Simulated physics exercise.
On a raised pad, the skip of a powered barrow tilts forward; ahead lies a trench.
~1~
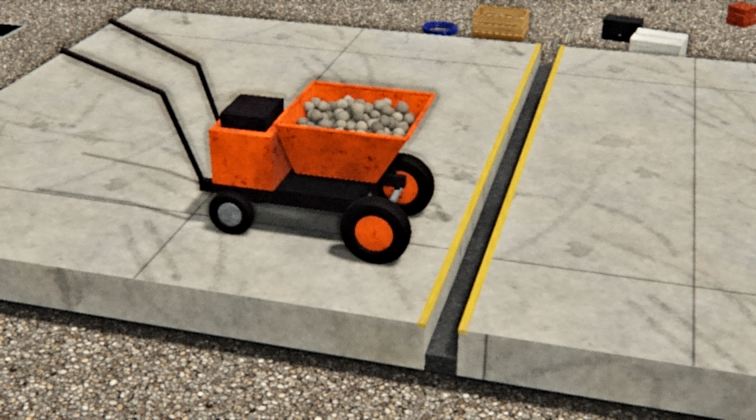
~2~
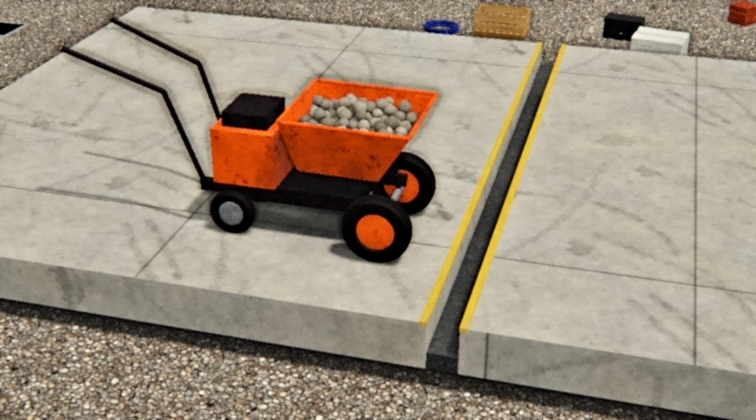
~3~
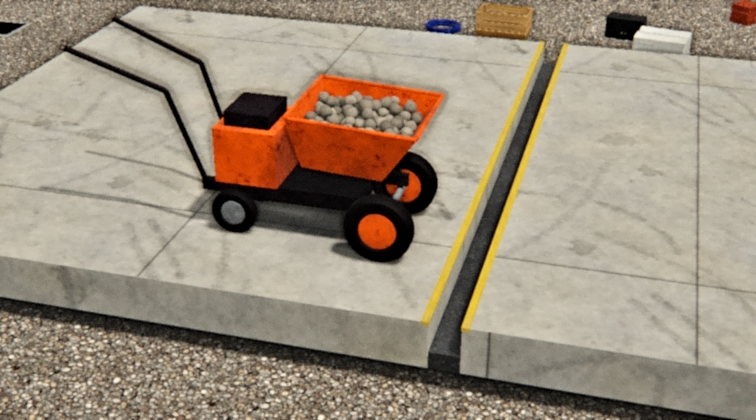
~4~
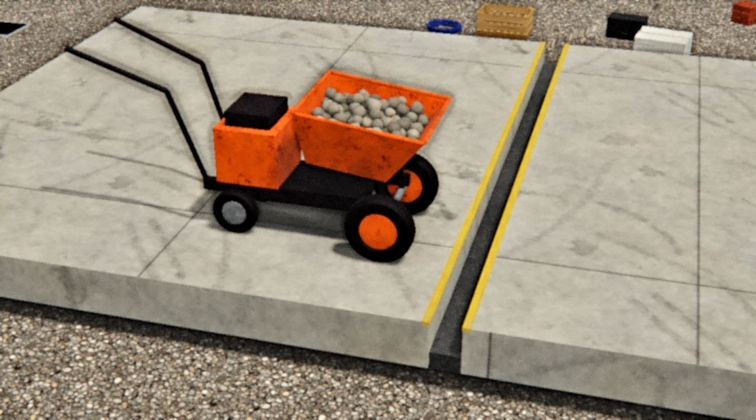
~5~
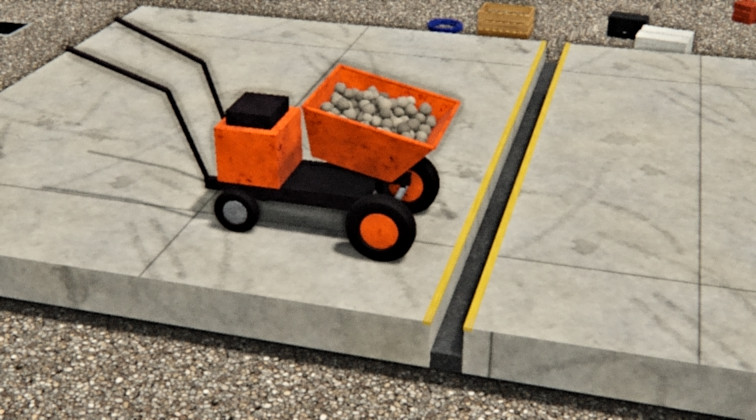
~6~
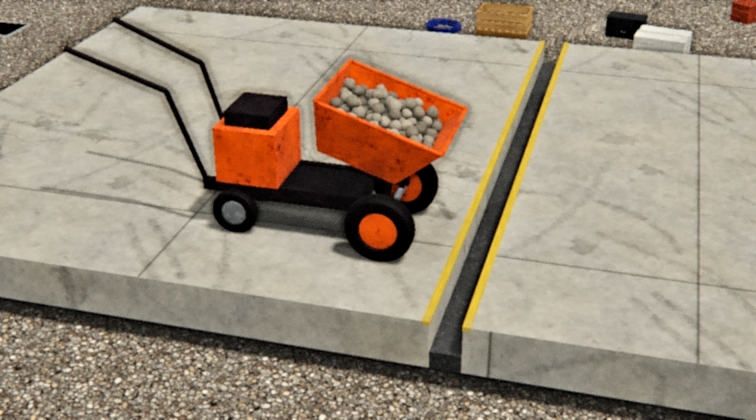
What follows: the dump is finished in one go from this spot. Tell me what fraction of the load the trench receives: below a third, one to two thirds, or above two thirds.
The trench receives below a third.
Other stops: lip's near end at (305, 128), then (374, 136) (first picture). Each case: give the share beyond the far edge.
0 % and 50 %, in that order.
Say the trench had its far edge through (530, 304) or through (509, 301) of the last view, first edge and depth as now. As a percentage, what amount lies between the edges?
The first case gives around 90 percent, and the second around 50 percent.
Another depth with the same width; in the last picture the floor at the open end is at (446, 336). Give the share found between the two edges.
Estimated share: Approx. 0 %.
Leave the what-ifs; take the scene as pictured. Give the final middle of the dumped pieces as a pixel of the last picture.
Near pixel (541, 248).
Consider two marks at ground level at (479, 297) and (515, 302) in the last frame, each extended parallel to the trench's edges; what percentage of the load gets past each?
Estimate, first then second: 80 %, 50 %.
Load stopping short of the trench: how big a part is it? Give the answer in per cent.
I'd put it at around 0 percent.
Just after the last frame, skip tipped steeply; every one in the skip.
A moment on, skip tipped right over; roughly two thirds in the skip; roughly a quarter beyond it; just a few falling.
Further on, skip tipped right over; roughly a quarter in the skip; the larger part beyond it.
When it is over, skip tipped right over; roughly a quarter in the skip; just a few in or heaped over the trench; the larger part beyond it.
